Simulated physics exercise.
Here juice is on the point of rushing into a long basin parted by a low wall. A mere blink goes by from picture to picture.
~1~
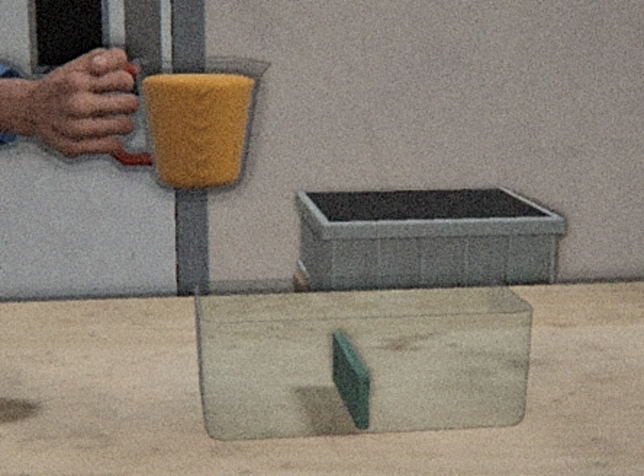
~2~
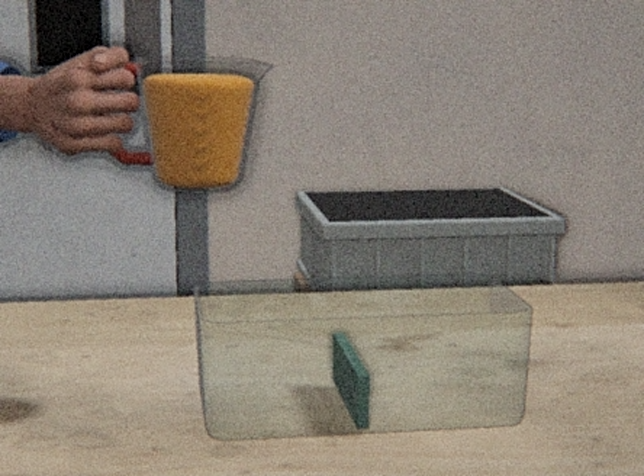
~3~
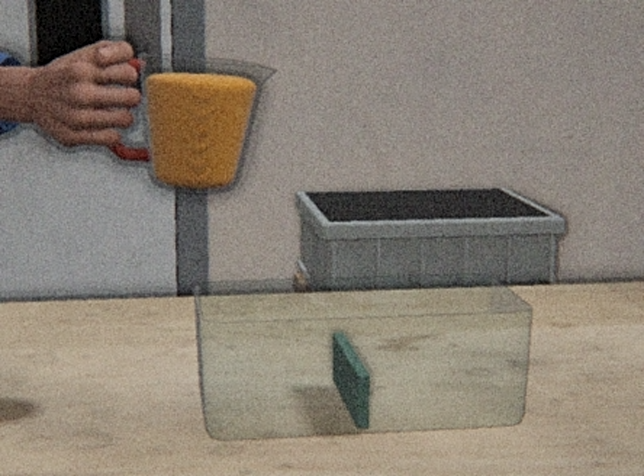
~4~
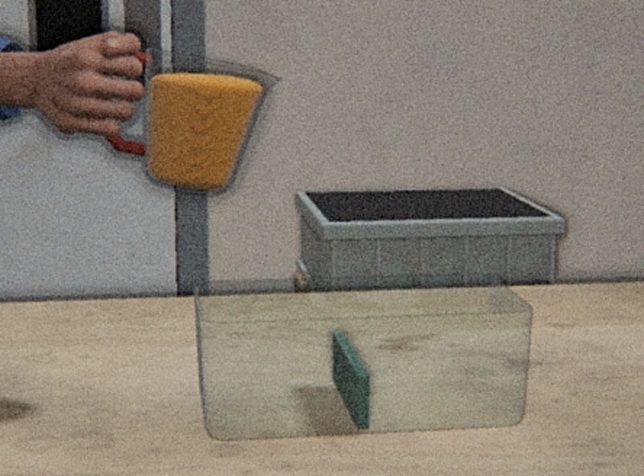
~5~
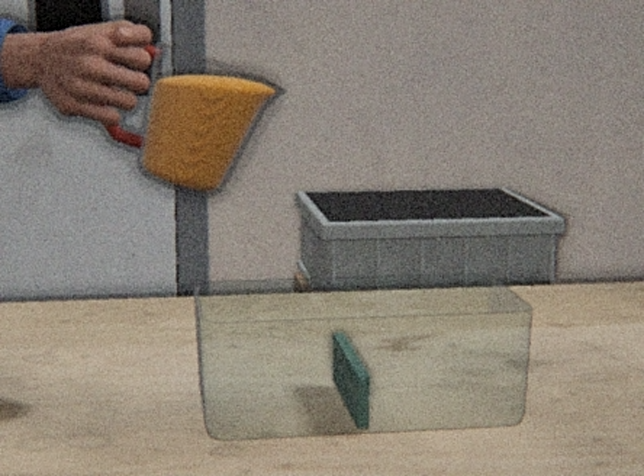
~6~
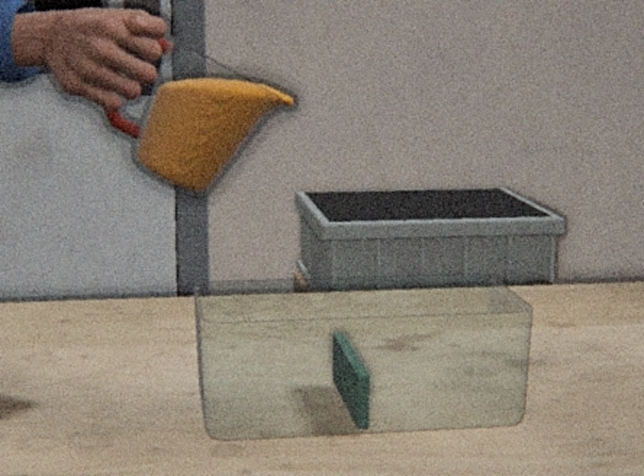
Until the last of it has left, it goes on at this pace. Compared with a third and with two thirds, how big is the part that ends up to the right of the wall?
It is between the two.
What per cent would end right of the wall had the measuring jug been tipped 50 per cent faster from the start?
Something like 35 in a hundred.
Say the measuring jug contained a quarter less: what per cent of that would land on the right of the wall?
I'd reckon close to 20 %.
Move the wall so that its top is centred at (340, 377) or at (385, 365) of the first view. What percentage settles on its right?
First try: Roughly 70 per cent; second try: 5 per cent.
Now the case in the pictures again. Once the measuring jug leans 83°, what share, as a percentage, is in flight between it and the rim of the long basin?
I'd put it at roughly 30 percent of it.
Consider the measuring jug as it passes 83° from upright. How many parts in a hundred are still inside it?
55 %.
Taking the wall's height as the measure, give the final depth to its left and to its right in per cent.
The left reads 30 in a hundred and the right 20 in a hundred.
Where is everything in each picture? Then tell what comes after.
Tilt 0°; pouring edge (272, 62); surface from (141, 79) to (254, 79); the long basin's rim runs from (198, 304) to (511, 293); the wall's top is at (350, 355), in the first frame.
Tilt 1°; pouring edge (274, 64); surface from (142, 78) to (254, 80), in the second frame.
Tilt 5°; pouring edge (277, 69); surface from (145, 77) to (256, 82), in the third frame.
Tilt 11°; pouring edge (282, 77); surface from (150, 78) to (262, 83), in the fourth frame.
Tilt 19°; pouring edge (287, 90); surface from (154, 83) to (274, 85), in the fifth frame.
Tilt 28°; pouring edge (291, 105); surface from (153, 94) to (282, 96); 1 per cent is over the edge, in the sixth frame.
A moment on, the measuring jug is tipped on its side and 57 per cent is still to pour, 2 is left of the wall and 13 right of it.
Next, the measuring jug is tipped on its side and 13 per cent is still to pour, 28 is left of the wall and 40 right of it.
Then the measuring jug is tipped on its side and 1 per cent is still to pour, 50 is left of the wall and 45 right of it.
Later the measuring jug is tipped on its side and 0 per cent is still to pour, 53 is left of the wall and 45 right of it.
Finally, 53 per cent lies left of the wall, 45 right of it and 1 outside.
